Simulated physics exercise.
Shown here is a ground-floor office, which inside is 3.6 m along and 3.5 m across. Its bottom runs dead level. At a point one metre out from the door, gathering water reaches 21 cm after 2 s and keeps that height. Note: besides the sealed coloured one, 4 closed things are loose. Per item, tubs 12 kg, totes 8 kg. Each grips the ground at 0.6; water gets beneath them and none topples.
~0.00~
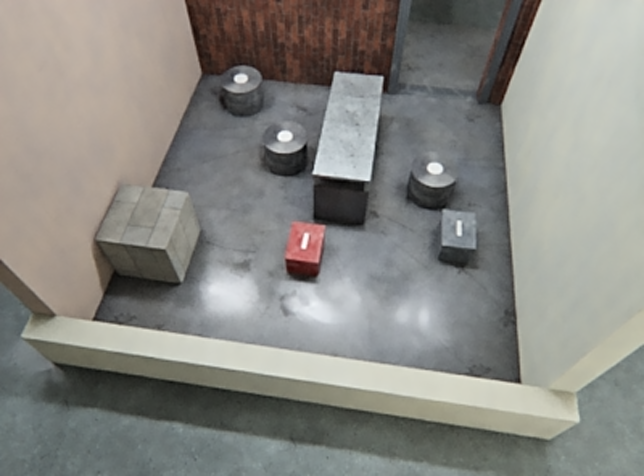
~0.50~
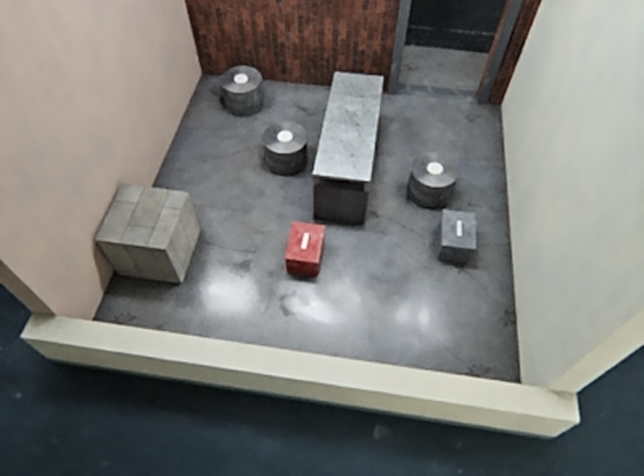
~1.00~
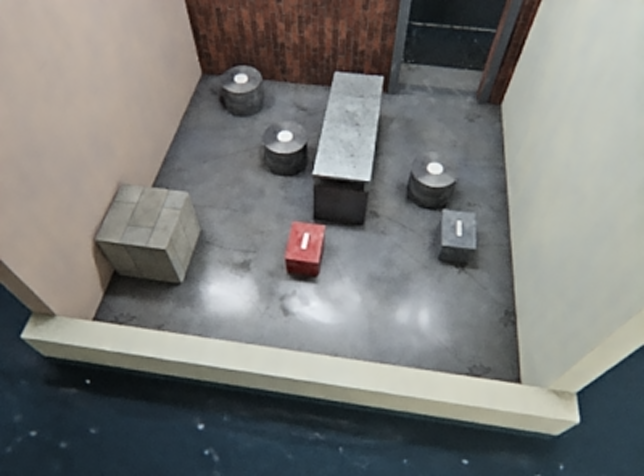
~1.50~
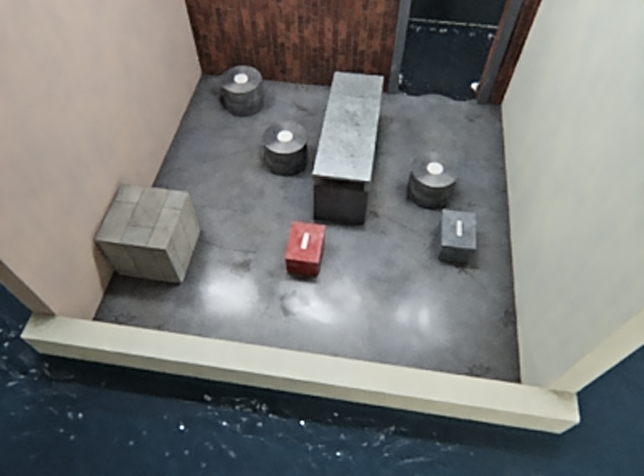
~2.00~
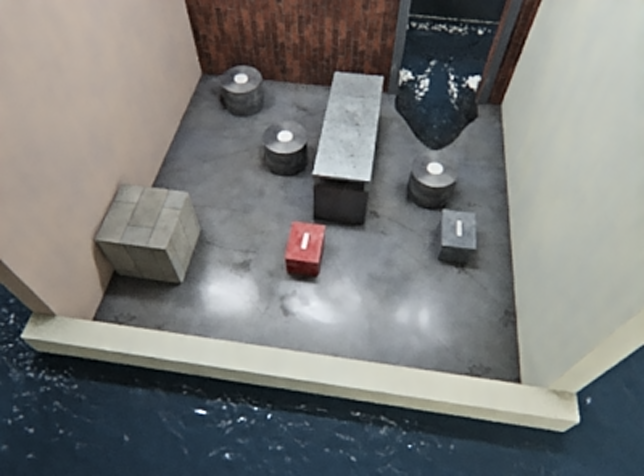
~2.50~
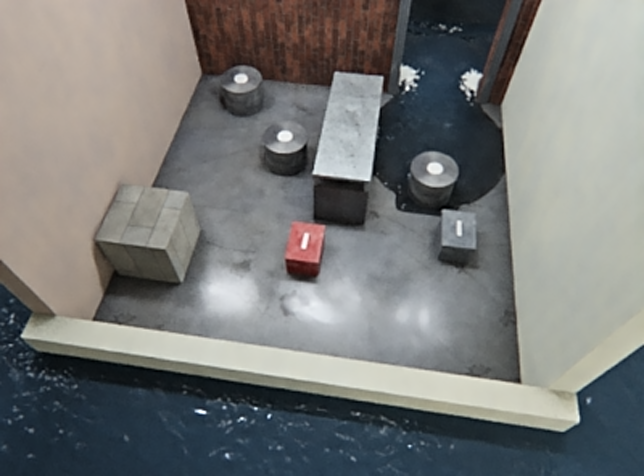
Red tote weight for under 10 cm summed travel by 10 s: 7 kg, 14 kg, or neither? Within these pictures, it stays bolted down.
Only the heavy option passes.
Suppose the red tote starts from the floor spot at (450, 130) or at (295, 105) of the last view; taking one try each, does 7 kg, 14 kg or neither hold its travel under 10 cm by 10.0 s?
Taking them in turn, neither mass keeps it, and the lighter mass keeps it.
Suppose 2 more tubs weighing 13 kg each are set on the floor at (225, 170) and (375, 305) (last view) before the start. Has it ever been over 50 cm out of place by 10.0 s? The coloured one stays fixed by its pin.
First stays inside, then exceeds it.
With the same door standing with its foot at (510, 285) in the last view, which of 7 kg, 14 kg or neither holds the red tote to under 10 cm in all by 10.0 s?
Then neither weight holds it.
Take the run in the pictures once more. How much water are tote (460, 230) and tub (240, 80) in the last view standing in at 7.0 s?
Around 11 cm and 2 cm.
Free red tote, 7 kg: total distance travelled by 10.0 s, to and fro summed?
It covers about 40 cm altogether.
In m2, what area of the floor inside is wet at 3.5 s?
I'd put it close to 4.5 m2.
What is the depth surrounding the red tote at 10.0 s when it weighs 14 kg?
Something like 8 centimetres.
After 3.5 s the red tote would be 0 cm from its start with 7 kg and 0 cm from its start with 14 kg; 0 cm of water round it then.
After 4.5 s the red tote would be 0 cm from its start with 7 kg and 0 cm from its start with 14 kg; 1 cm of water round it then.
After 7.0 s the red tote would be 6 cm from its start with 7 kg and 0 cm from its start with 14 kg; 3 cm of water round it then.
After 10.0 s the red tote would be 29 cm from its start with 7 kg and 0 cm from its start with 14 kg; 8 cm of water round it then.
